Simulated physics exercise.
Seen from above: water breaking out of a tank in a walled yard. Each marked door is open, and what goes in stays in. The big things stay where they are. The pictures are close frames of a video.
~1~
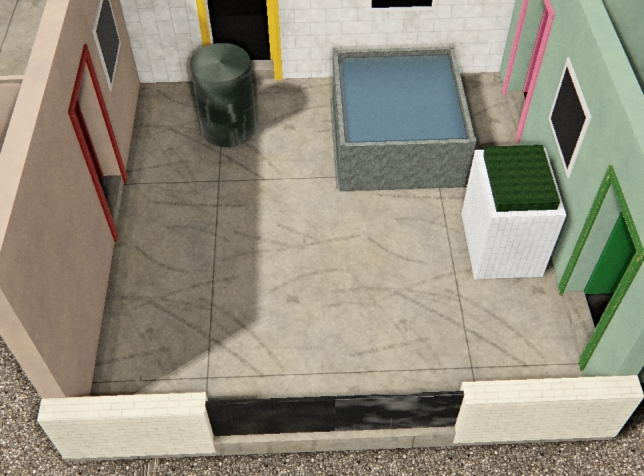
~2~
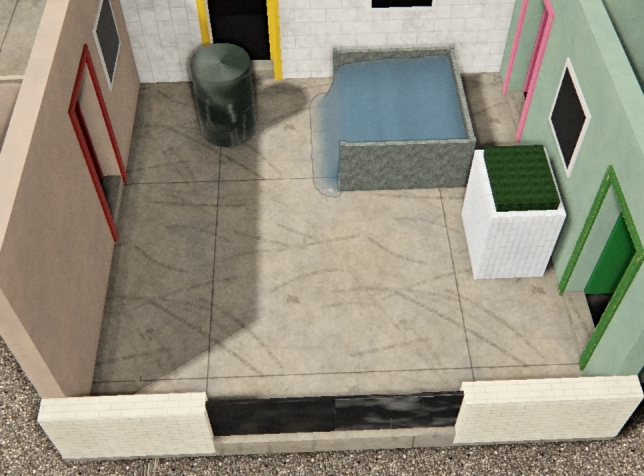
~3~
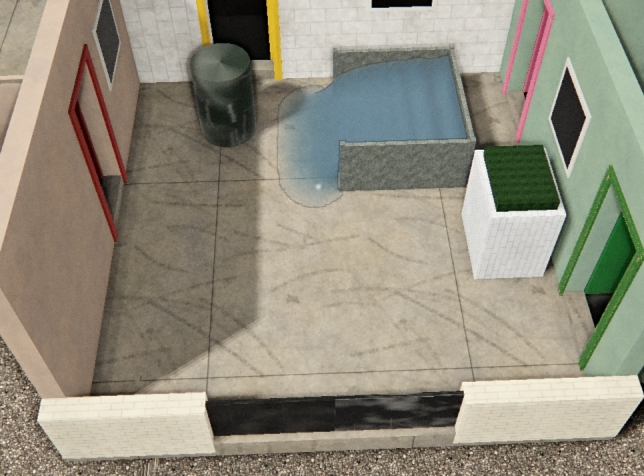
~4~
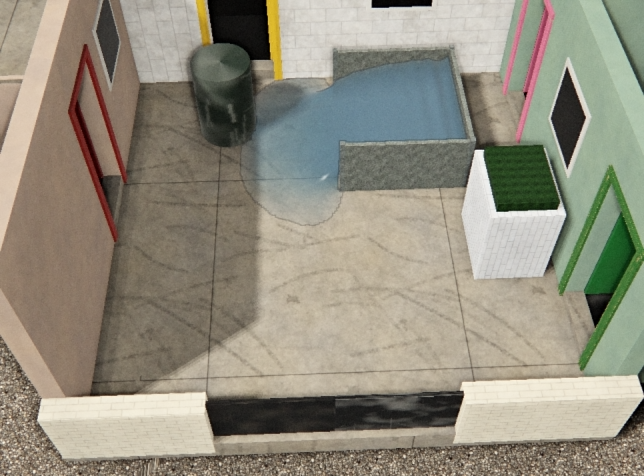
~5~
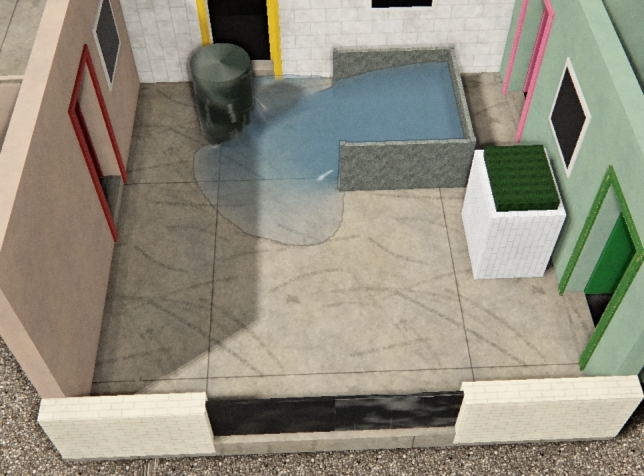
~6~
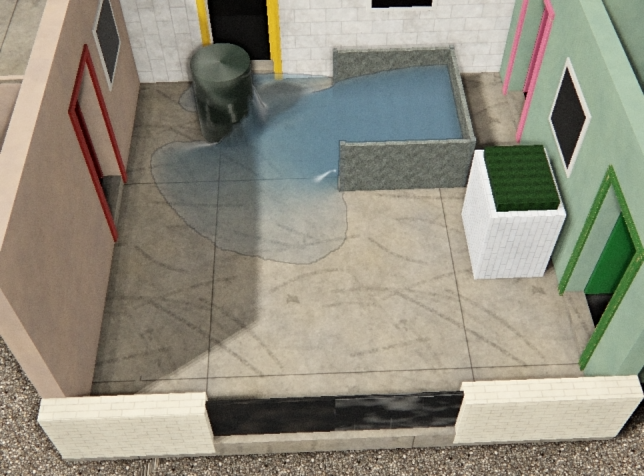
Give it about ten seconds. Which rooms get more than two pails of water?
In the end: The red door lets in a lot; the yellow door lets in a lot; the pink door admits no more than that; the green door lets in a lot.
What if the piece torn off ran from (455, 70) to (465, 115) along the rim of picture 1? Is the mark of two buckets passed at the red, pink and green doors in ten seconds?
One by one: Red door takes less, pink door passes that mark, green door takes less.
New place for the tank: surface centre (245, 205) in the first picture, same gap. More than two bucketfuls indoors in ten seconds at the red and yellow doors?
In short: Red door is over; yellow door is under.
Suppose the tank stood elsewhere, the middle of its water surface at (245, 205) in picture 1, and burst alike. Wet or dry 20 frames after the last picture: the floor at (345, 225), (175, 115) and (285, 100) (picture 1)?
In turn: Free of water, flooded, wet.
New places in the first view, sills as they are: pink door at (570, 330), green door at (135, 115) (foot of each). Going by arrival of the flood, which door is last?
The pink one.
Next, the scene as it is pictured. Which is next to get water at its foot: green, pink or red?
The red door.
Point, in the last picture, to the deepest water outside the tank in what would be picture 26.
Around (94, 382).
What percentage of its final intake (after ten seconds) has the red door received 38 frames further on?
About 100 per cent.
A moment on, water covers 40 % of the floor; the red door over two buckets in, the yellow door under two buckets in, the pink door not reached, the green door not reached.
Next, water covers 45 % of the floor; the red door far over two buckets in, the yellow door far over two buckets in, the pink door not reached, the green door not reached.
Then, water covers 60 % of the floor; the red door far over two buckets in, the yellow door far over two buckets in, the pink door not reached, the green door not reached.
Later, water covers 95 % of the floor; the red door far over two buckets in, the yellow door far over two buckets in, the pink door wet at the sill, nothing in, the green door under two buckets in.
In the end, water covers 95 % of the floor; the red door far over two buckets in, the yellow door far over two buckets in, the pink door wet at the sill, nothing in, the green door over two buckets in.
